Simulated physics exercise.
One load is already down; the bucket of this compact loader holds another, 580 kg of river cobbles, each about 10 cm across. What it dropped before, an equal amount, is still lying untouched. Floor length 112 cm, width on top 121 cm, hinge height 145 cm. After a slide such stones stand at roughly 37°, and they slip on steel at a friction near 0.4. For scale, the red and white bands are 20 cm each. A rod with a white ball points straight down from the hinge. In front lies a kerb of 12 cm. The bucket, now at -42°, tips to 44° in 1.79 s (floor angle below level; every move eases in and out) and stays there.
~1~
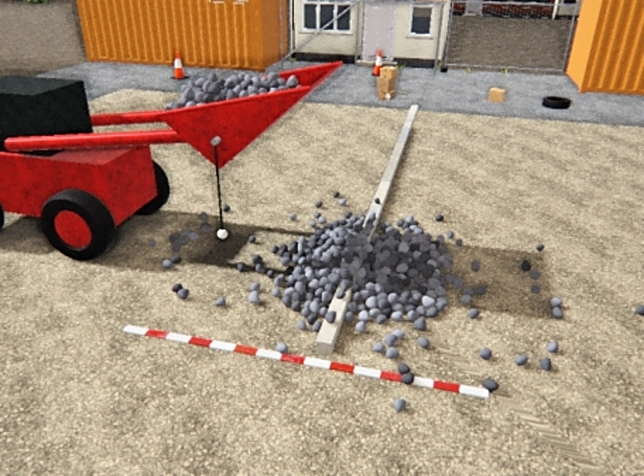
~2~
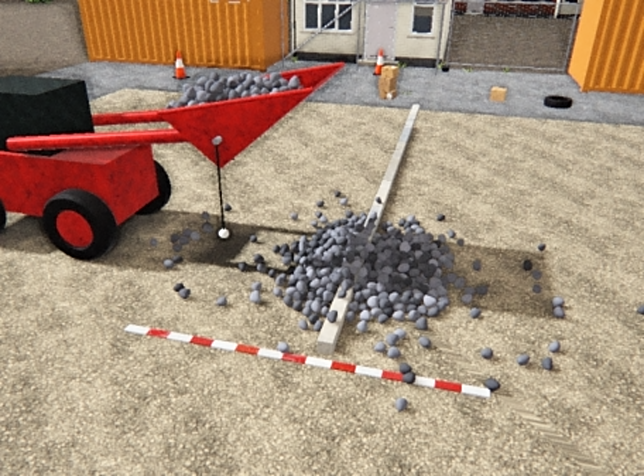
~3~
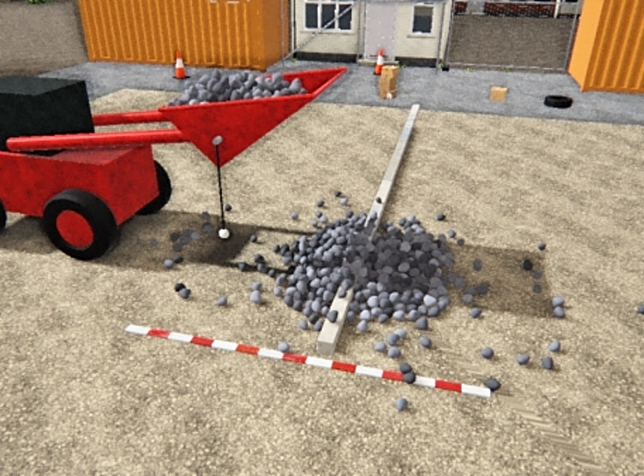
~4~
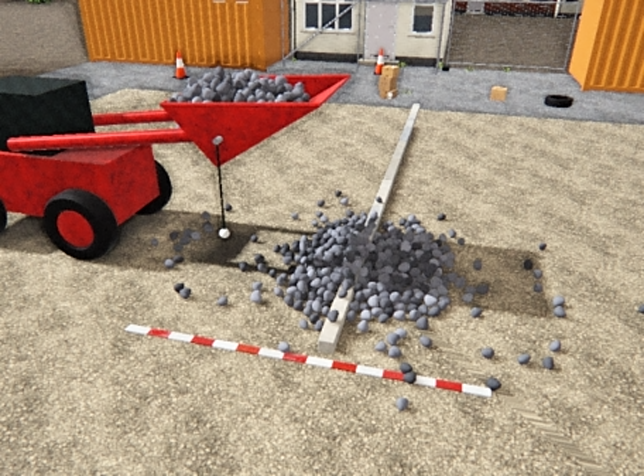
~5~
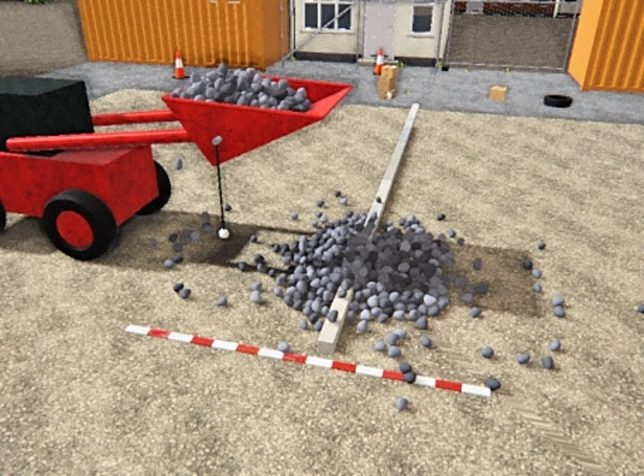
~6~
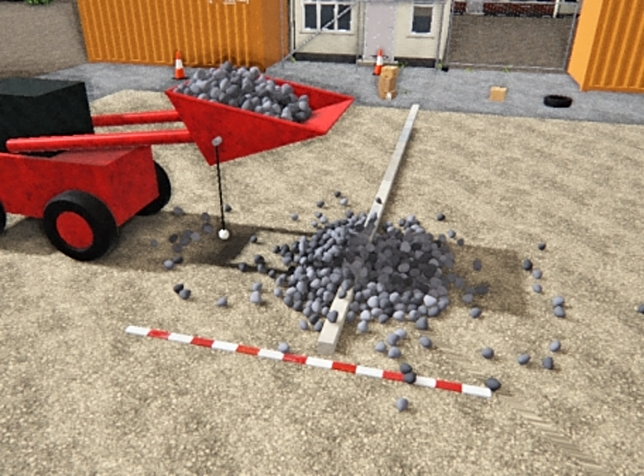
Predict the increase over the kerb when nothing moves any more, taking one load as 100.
Some 32 per cent is added.
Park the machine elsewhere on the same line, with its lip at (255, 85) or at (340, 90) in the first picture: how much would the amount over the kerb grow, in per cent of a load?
First some 0, then 70 per cent.
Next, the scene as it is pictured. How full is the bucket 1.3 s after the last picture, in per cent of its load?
Roughly 30 per cent is still inside.
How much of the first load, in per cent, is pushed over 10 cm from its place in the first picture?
About 15 per cent.
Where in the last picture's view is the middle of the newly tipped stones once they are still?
Near (342, 249).
Then, 0.7 s after the last picture the floor is at 30°; in per cent of one load, 98 in the bucket, 55 on this side of the kerb, 50 over the kerb; the foremost stones are at (560, 302).
Then, 1.3 s after the last picture the floor is at 44°; in per cent of one load, 29 in the bucket, 116 on this side of the kerb, 58 over the kerb; the foremost stones are at (560, 302).
Then, 1.6 s after the last picture the floor is at 44°; in per cent of one load, 0 in the bucket, 128 on this side of the kerb, 75 over the kerb; the foremost stones are at (560, 302).
Then, 4.5 s after the last picture the floor is at 44°; in per cent of one load, 0 in the bucket, 121 on this side of the kerb, 82 over the kerb; the foremost stones are at (560, 302). Net gain over the kerb, 32.
